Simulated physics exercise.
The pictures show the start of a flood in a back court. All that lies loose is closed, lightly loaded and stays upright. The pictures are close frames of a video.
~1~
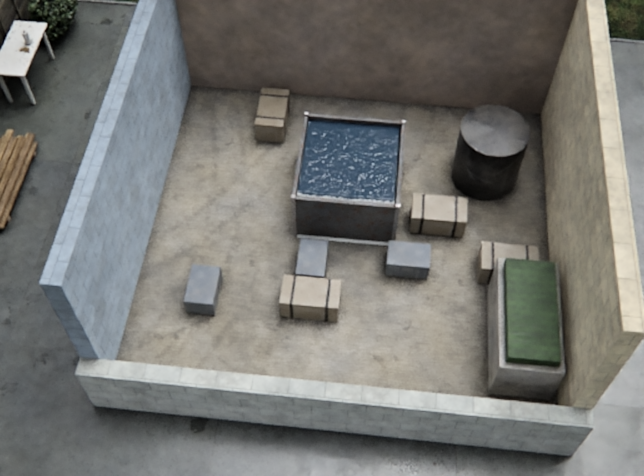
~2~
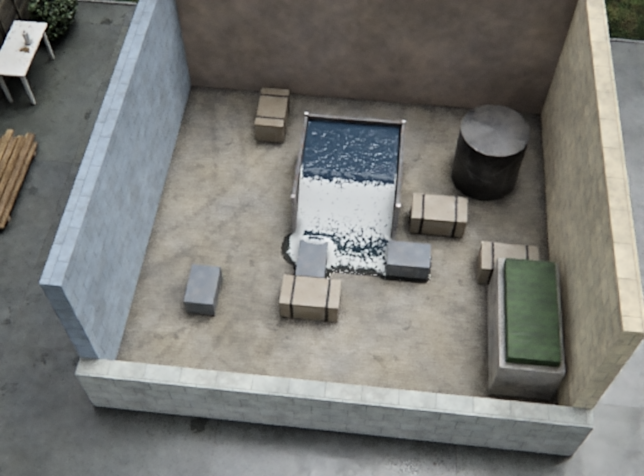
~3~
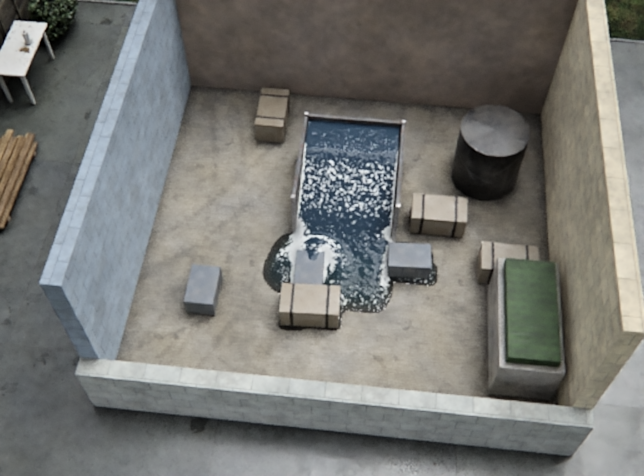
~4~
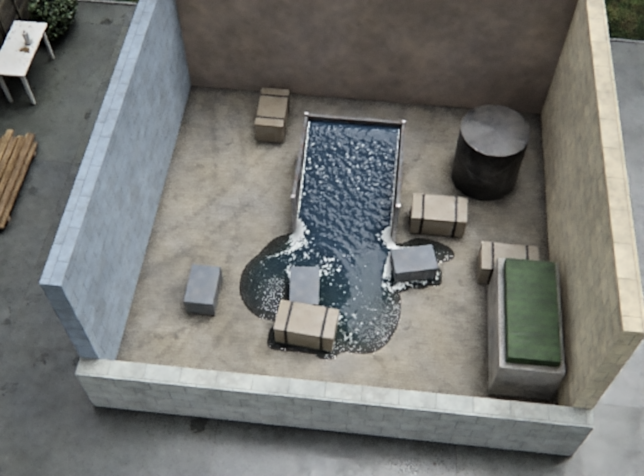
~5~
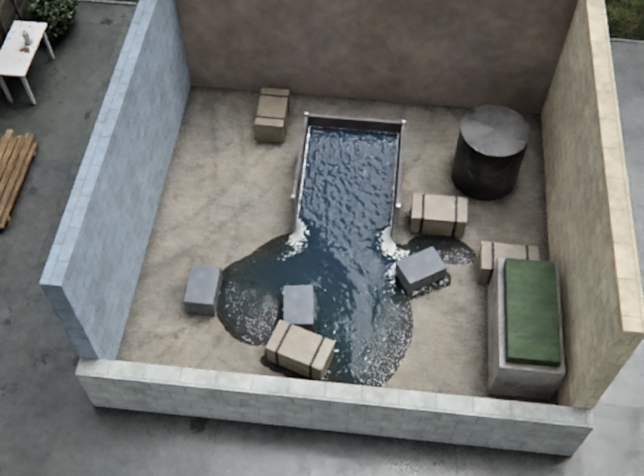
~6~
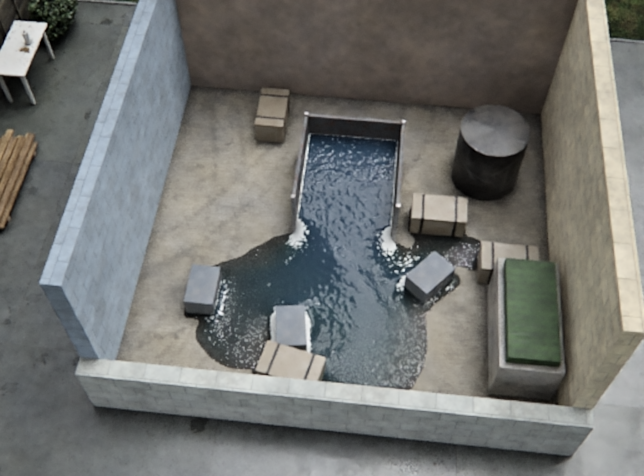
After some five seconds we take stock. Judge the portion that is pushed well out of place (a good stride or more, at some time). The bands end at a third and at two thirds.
That comes to two thirds or above.
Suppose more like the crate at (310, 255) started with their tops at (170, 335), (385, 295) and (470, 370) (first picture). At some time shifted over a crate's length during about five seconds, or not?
One after the other: Yes, that far or more, swept aside.
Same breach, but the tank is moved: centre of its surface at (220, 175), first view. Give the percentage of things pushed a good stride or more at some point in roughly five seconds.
Near 90 in a hundred.
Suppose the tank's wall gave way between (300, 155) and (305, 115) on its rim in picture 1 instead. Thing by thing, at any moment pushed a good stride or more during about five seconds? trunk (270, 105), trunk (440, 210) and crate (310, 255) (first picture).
One after the other: Moved that far, short of that, less than that.
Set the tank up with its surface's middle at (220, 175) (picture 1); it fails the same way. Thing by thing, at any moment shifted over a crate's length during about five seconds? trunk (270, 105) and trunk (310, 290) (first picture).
One after the other: Not that far, pushed that far.
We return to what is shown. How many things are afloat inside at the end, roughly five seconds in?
The number is 1.
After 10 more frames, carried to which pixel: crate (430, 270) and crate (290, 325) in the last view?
Near (472, 293) and (246, 329).
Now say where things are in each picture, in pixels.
The first frame shows a crate at (312, 257) rests on the ground; a trunk at (311, 291), on the bottom; 0 of 7 have shifted.
The second frame shows a crate at (312, 258), on the bottom; a trunk at (311, 291) rests on the ground; 0 of 7 have shifted.
The third frame shows a crate at (309, 269) rests on the ground, close to its start; a trunk at (310, 299), on the bottom, close to its start; 2 of 7 have shifted.
The fourth frame shows a crate at (304, 285), on the bottom, a stride from its start; a trunk at (307, 319) rests on the ground, a stride from its start; 3 of 7 have shifted.
The fifth frame shows a crate at (298, 304) rests on the ground, a stride from its start; a trunk at (300, 345) rests on the ground, a stride from its start; 3 of 7 have shifted.
The sixth frame shows a crate at (291, 325) rests on the ground, a stride from its start; a trunk at (291, 364), on the bottom, a stride from its start; 3 of 7 have shifted.
A moment on, 3 of 7 are well off their spots; 0 afloat.
Next, 3 of 7 are well off their spots; 2 afloat.
Later, 5 of 7 are well off their spots; 3 afloat.
In the end, 7 of 7 are well off their spots, and 7 have been at some point; 1 afloat.
